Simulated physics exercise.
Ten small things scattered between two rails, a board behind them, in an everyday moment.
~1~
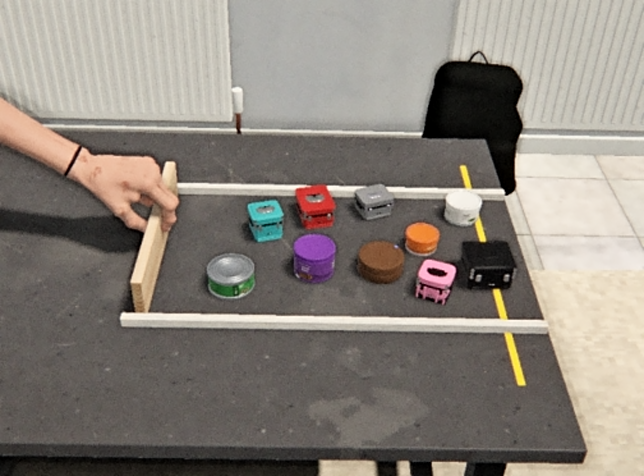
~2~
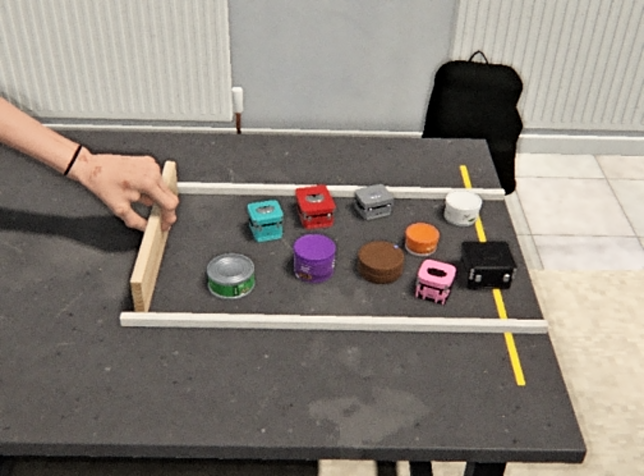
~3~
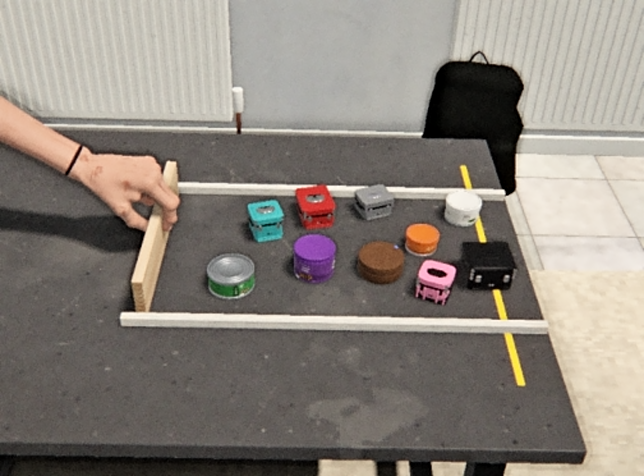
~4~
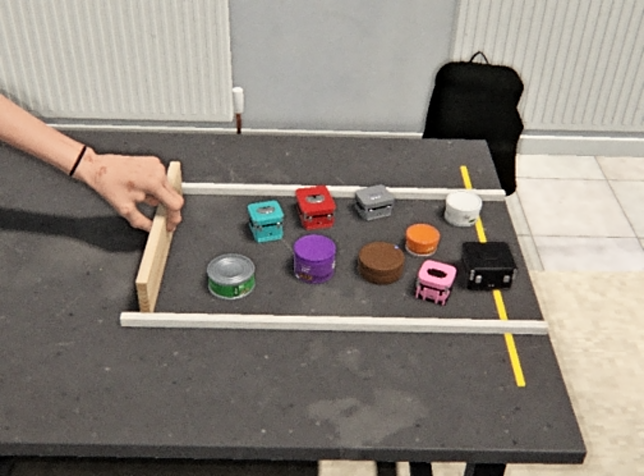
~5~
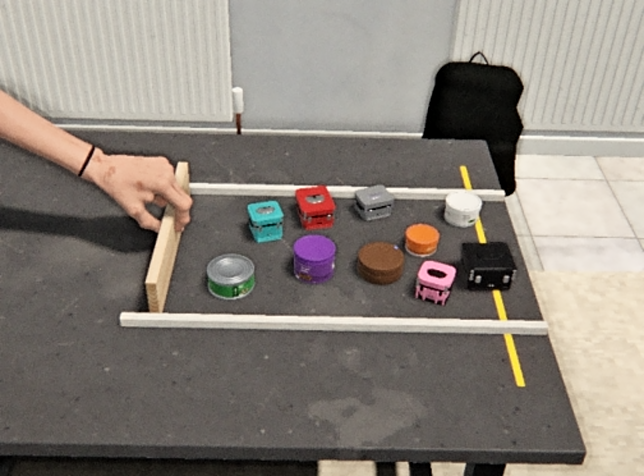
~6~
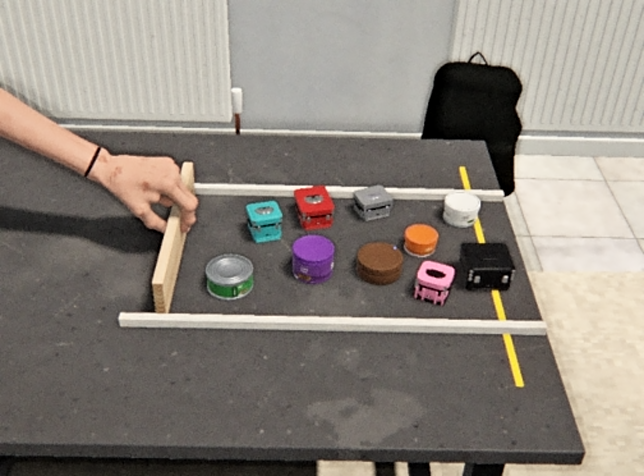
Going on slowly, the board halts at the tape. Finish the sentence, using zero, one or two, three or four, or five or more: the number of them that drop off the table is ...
The number that drop off the table is five or more.
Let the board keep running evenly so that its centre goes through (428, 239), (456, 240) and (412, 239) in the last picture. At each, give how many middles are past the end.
Middles past end - pos 1: 1, pos 2: 2, pos 3: 0.
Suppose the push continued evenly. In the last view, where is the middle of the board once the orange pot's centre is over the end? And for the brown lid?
With the orange pot it sits around (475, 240), with the brown lid around (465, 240).
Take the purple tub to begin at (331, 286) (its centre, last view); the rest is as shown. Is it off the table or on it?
From that start, the object then does not stay.
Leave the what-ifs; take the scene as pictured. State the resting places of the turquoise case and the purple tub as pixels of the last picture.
They come to rest around (498, 231) and (509, 253).
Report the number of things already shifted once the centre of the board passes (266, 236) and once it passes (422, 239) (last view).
That makes 3 at the first spot and 10 at the second.
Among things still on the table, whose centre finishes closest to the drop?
That's the pink case.
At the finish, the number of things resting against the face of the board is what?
The count comes out at 4.
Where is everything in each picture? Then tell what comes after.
In the first frame, black case (487, 266); white pot (462, 208); pink case (436, 282); board (157, 233); tape (487, 257).
In the second frame, white pot (462, 208); brown lid (381, 262).
In the third frame, pink case (436, 282); board (158, 233).
In the fourth frame, black case (487, 267); red case (315, 208).
In the fifth frame, white pot (462, 209); purple tub (314, 259).
In the sixth frame, black case (486, 267); white pot (461, 210); pink case (434, 283); board (176, 234); tape (486, 258).
Soon after, none off yet; black case at rest near (486, 267); white pot at rest near (461, 210); pink case at rest near (434, 283).
After that, none off yet; black case displaced a little near (500, 269); white pot displaced a little near (475, 213); pink case displaced about its own width near (461, 293).
In the end, the number that fall off is five or more; gone, grey case, brown lid, orange pot, white pot and black case.
